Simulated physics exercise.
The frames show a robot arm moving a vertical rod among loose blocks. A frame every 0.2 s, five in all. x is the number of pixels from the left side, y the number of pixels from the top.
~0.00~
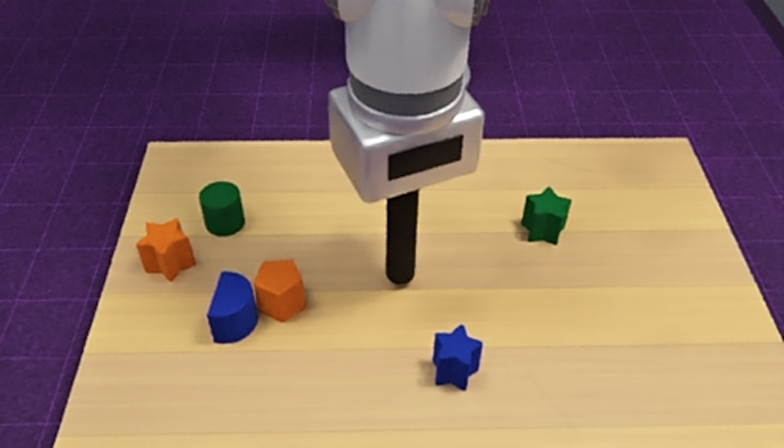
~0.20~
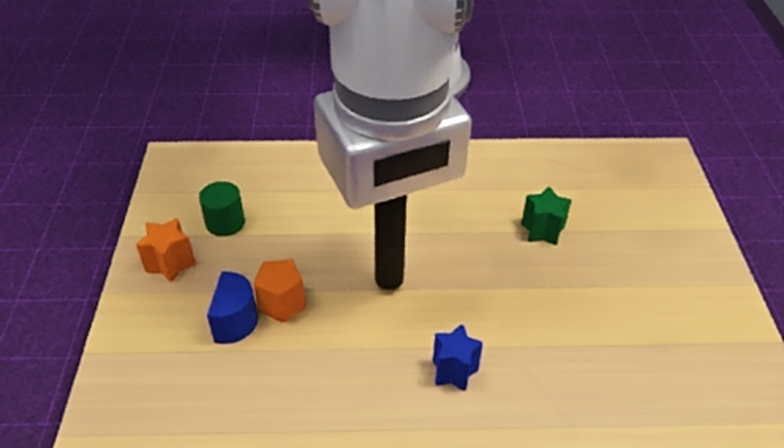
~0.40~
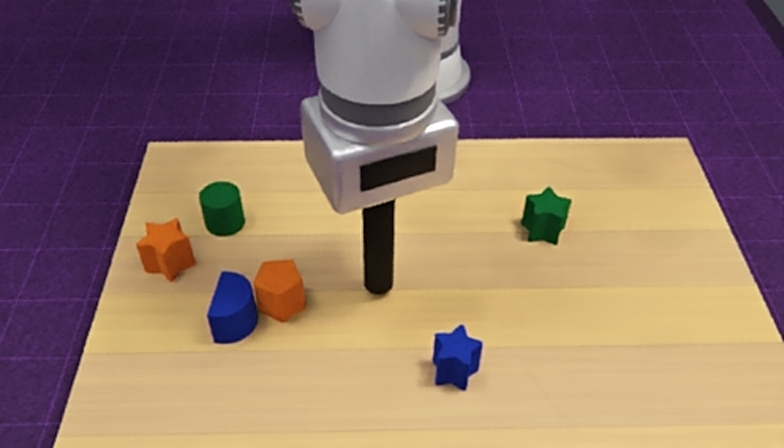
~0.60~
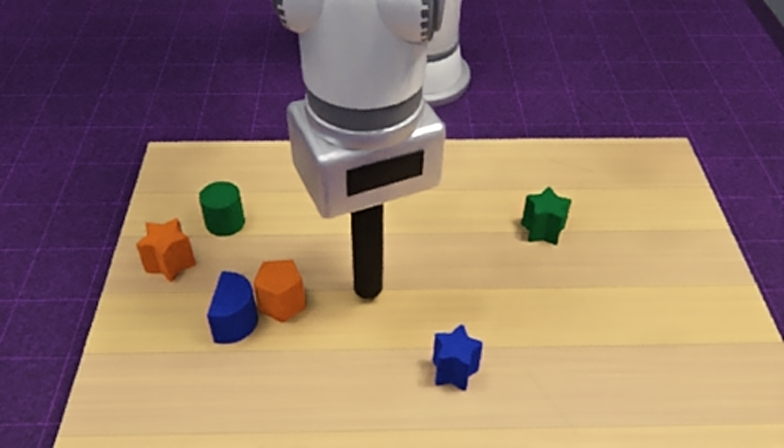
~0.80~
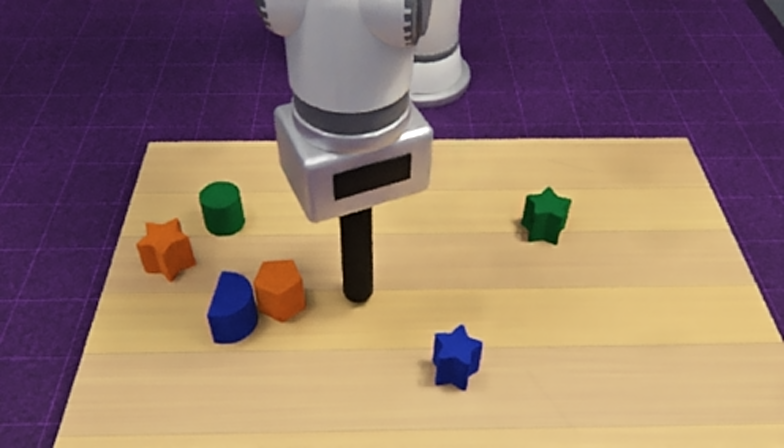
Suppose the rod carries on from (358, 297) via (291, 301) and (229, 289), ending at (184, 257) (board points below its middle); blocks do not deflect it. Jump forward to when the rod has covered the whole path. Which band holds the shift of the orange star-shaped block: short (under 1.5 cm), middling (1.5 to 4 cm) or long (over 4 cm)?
Displacement: 1.5 to 4 cm.
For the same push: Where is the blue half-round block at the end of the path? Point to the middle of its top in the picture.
I'd expect the centre of its top face to be at (186, 303).
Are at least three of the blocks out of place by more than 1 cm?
In short: Yes.
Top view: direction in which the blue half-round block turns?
It twists against the clock when seen from above.
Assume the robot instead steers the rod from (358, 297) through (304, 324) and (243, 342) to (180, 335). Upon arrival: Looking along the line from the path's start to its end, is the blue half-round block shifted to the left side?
No, that is not how it ends up.
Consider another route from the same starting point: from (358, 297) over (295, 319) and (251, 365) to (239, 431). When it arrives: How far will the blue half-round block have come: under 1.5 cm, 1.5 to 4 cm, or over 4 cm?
The best fit is under 1.5 cm.
The first path, step by step. One third of the way, rod (288, 296); blue half-round block (213, 296), turned 35° anticlockwise; orange five-sided block (248, 273), turned 15° clockwise.
Two thirds of the way, rod (226, 282); blue half-round block (186, 303), turned 85° anticlockwise; orange five-sided block (183, 263).
At the end, rod (183, 251); orange star-shaped block (144, 231), turned 25° clockwise; green circular block in place; blue half-round block (186, 303), turned 85° anticlockwise; orange five-sided block (165, 262), turned 20° anticlockwise.
